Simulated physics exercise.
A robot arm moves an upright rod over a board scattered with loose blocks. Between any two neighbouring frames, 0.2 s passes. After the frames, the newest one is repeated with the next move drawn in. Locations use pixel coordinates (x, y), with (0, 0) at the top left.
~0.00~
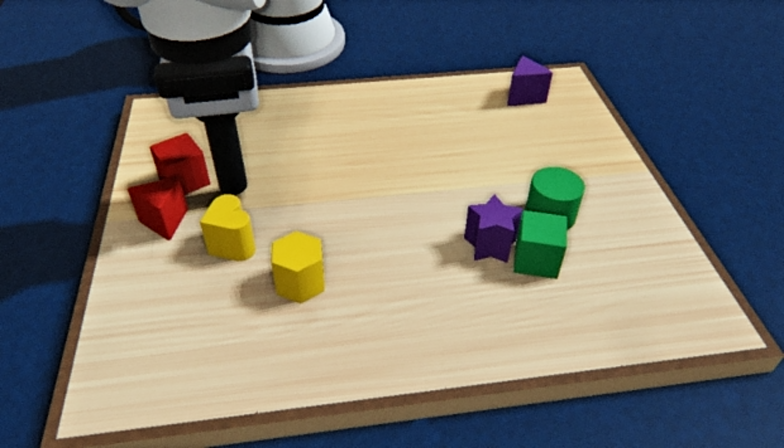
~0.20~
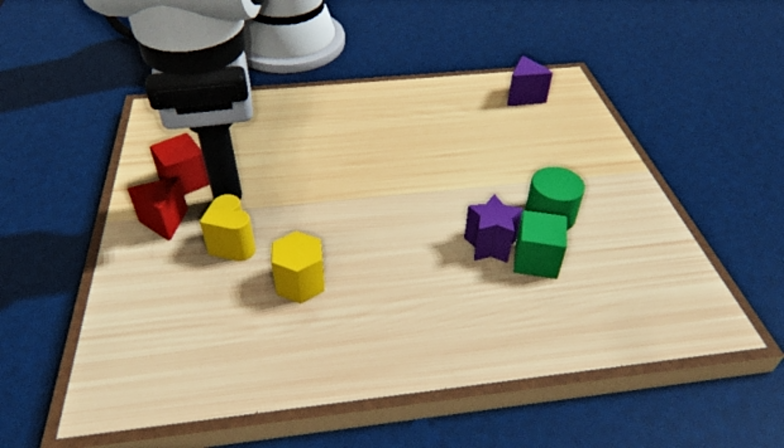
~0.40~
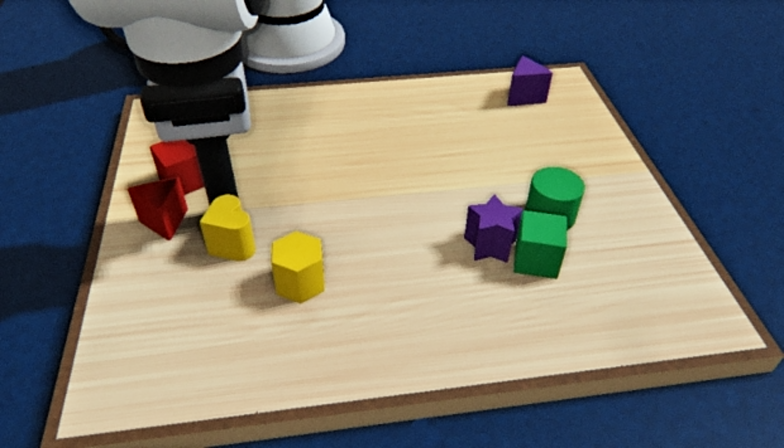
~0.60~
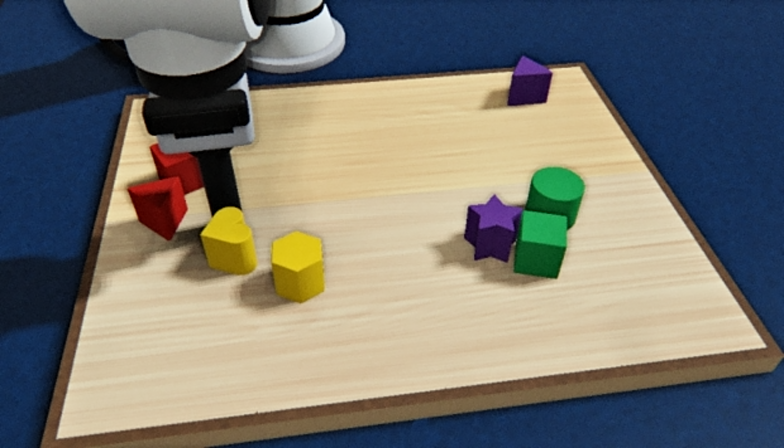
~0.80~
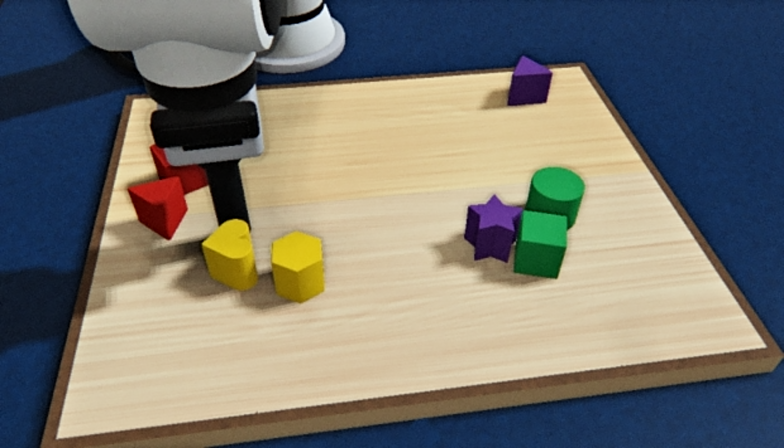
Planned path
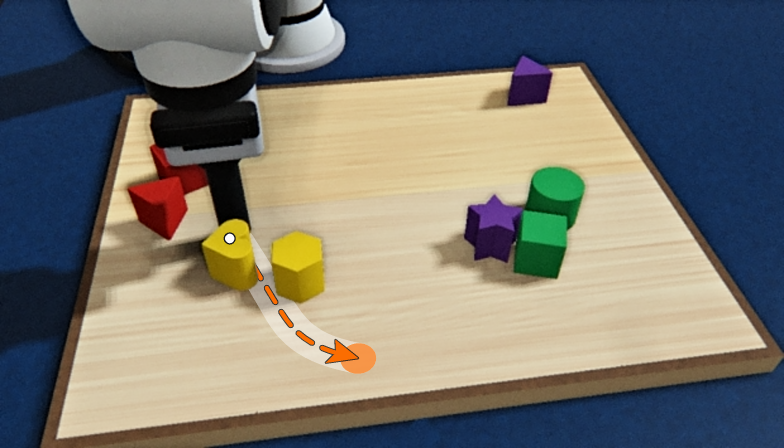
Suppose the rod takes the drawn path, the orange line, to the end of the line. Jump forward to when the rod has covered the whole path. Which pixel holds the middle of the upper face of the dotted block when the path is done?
Its top middle: (228, 285).
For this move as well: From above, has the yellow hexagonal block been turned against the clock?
Yes, I think so.
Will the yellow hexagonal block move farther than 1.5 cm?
The answer is no.
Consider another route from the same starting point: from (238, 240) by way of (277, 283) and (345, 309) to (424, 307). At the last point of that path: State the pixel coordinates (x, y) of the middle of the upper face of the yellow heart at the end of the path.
Its top middle is near (233, 272).
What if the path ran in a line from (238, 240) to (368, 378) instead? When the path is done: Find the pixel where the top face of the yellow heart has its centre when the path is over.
When the path ends, it will be at (234, 270).
Path on the board, from (238, 240) over (264, 283) and (295, 330) to (358, 358); the dot is on the yellow heart.
The first path, step by step. One third of the way, rod (263, 276); yellow heart (227, 277), turned 70° clockwise; yellow hexagonal block (300, 251).
Two thirds of the way, rod (294, 323); yellow heart (228, 285), turned 105° clockwise; yellow hexagonal block (309, 253), turned 20° anticlockwise.
At the end, rod (358, 351); red three-sided block in place; yellow heart (228, 285), turned 105° clockwise; yellow hexagonal block (309, 253), turned 20° anticlockwise.
